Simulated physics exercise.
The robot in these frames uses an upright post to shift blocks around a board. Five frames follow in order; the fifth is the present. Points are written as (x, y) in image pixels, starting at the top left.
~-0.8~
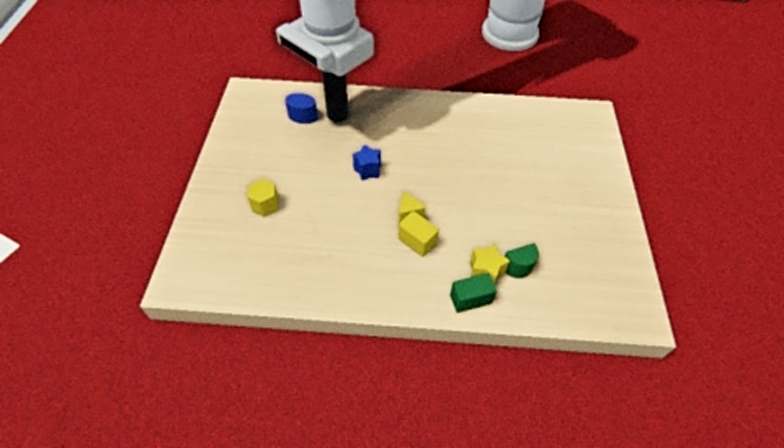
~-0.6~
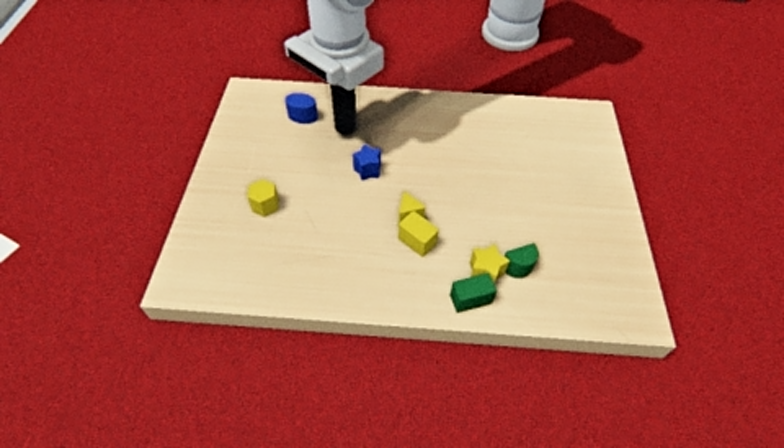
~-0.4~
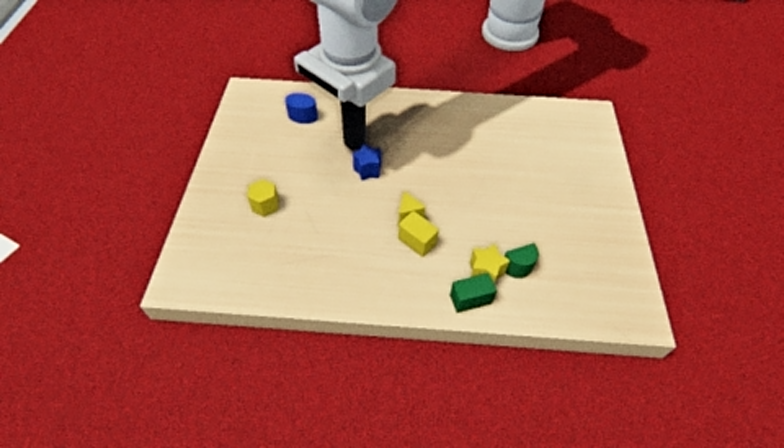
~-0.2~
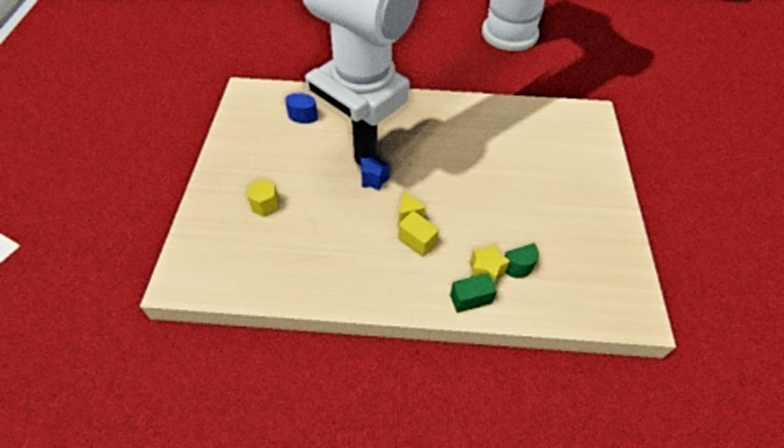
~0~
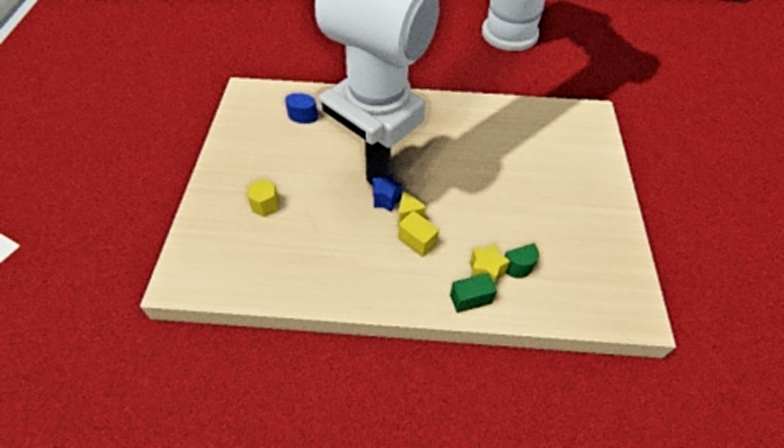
On a wooden board over red cloth, a robot arm lowers its dark post toward a blue star and pushes it up beside a yellow triangle.
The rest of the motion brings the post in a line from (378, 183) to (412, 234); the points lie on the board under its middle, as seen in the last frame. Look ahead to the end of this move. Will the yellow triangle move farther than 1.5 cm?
It seems so.
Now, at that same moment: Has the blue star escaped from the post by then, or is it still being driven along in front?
At that point it is up front.
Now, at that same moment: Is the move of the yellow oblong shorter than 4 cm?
I'd say no.
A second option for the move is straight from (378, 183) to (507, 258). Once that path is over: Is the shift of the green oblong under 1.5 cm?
It seems so.
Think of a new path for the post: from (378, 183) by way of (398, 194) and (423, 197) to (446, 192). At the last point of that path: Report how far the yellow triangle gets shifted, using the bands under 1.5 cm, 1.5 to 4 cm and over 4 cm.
Verdict: From 1.5 to 4 cm.
On the path given first. One third of the way, post (389, 194); blue star (401, 201); yellow triangle (422, 209), turned 15° clockwise; yellow oblong (423, 233), turned 15° clockwise.
Two thirds of the way, post (401, 211); blue star (416, 218), turned 15° anticlockwise; yellow triangle (441, 218); yellow oblong (431, 245), turned 45° clockwise.
At the end, post (413, 229); blue star (433, 234), turned 25° anticlockwise; yellow triangle (456, 225), turned 35° anticlockwise; yellow oblong (440, 262), turned 70° clockwise.
